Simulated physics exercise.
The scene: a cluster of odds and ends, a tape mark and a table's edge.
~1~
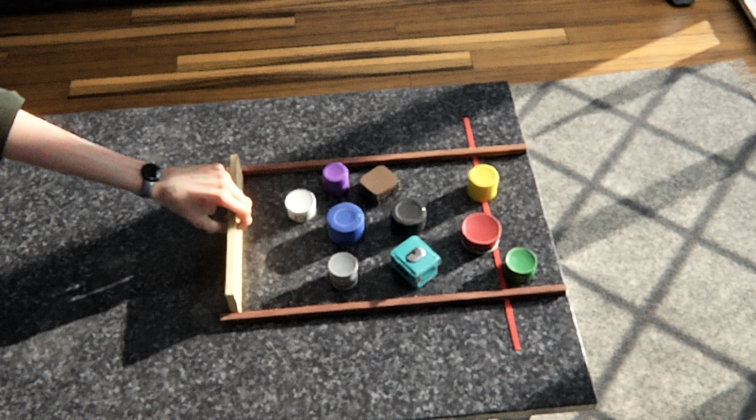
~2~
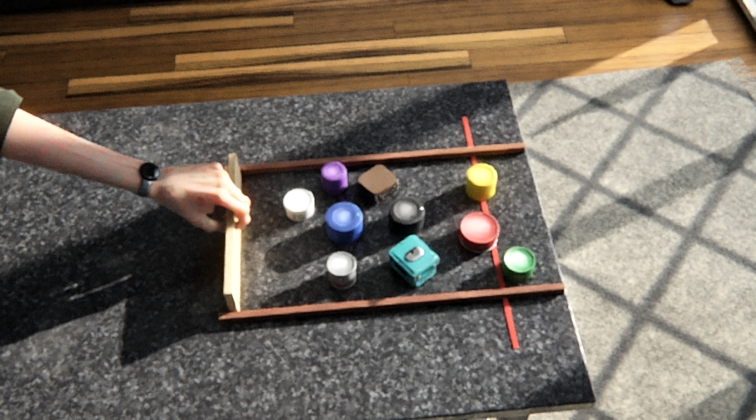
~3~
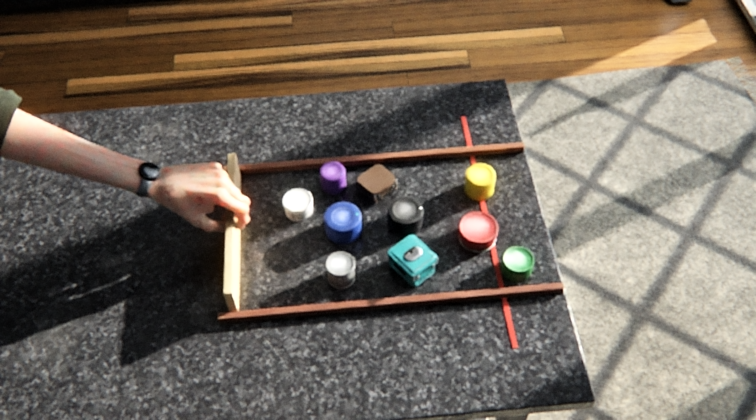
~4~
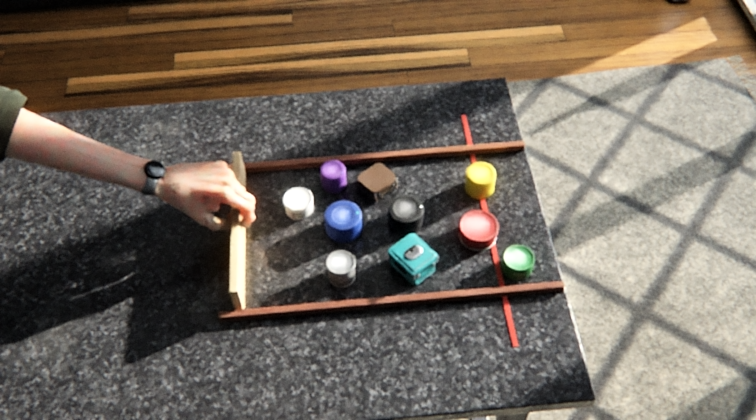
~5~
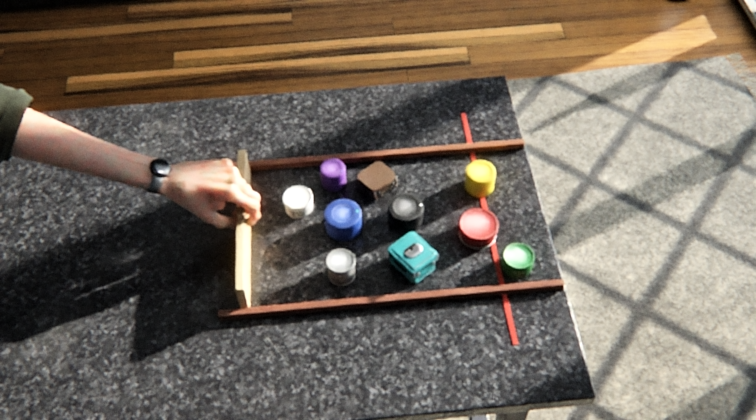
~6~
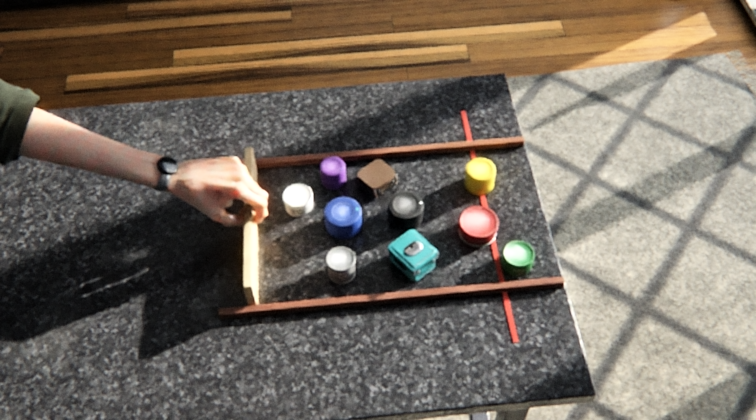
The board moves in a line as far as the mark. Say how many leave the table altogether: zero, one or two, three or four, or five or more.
Here the number that fall off is one or two.
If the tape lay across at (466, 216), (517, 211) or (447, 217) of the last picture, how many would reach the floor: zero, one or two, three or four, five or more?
For each place: Not one; 5 or more; not one.
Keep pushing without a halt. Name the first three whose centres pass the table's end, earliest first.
The order is the red tin, then the yellow lid, then the black lid.
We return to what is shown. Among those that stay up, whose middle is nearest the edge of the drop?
The black lid ends nearest.
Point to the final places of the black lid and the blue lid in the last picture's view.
The black lid stops around (533, 191); the blue lid around (505, 205).
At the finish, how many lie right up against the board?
In contact: 4.
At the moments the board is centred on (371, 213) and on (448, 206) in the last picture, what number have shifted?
The counts are 7 and 10.
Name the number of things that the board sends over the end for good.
Exactly 2.
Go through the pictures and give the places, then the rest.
In the first frame, green tub (520, 266); yellow lid (482, 184); red tin (481, 234); board (235, 231); tape (489, 221).
In the second frame, yellow lid (481, 183); blue lid (344, 223).
In the third frame, red tin (478, 232); turquoise case (412, 261).
In the fourth frame, green tub (518, 263); board (238, 228).
In the fifth frame, yellow lid (480, 179); brown case (377, 181).
In the sixth frame, green tub (518, 259); yellow lid (480, 177); red tin (478, 226); board (251, 223); tape (487, 214).
Soon after, none off yet; green tub at rest near (518, 259); yellow lid at rest near (480, 177); red tin at rest near (478, 226).
After that, none off yet; green tub displaced a little near (529, 262); yellow lid displaced about its own width near (511, 170); red tin displaced about its own width near (527, 220).
In the end, the number that fall off is one or two; gone, red tin and yellow lid.
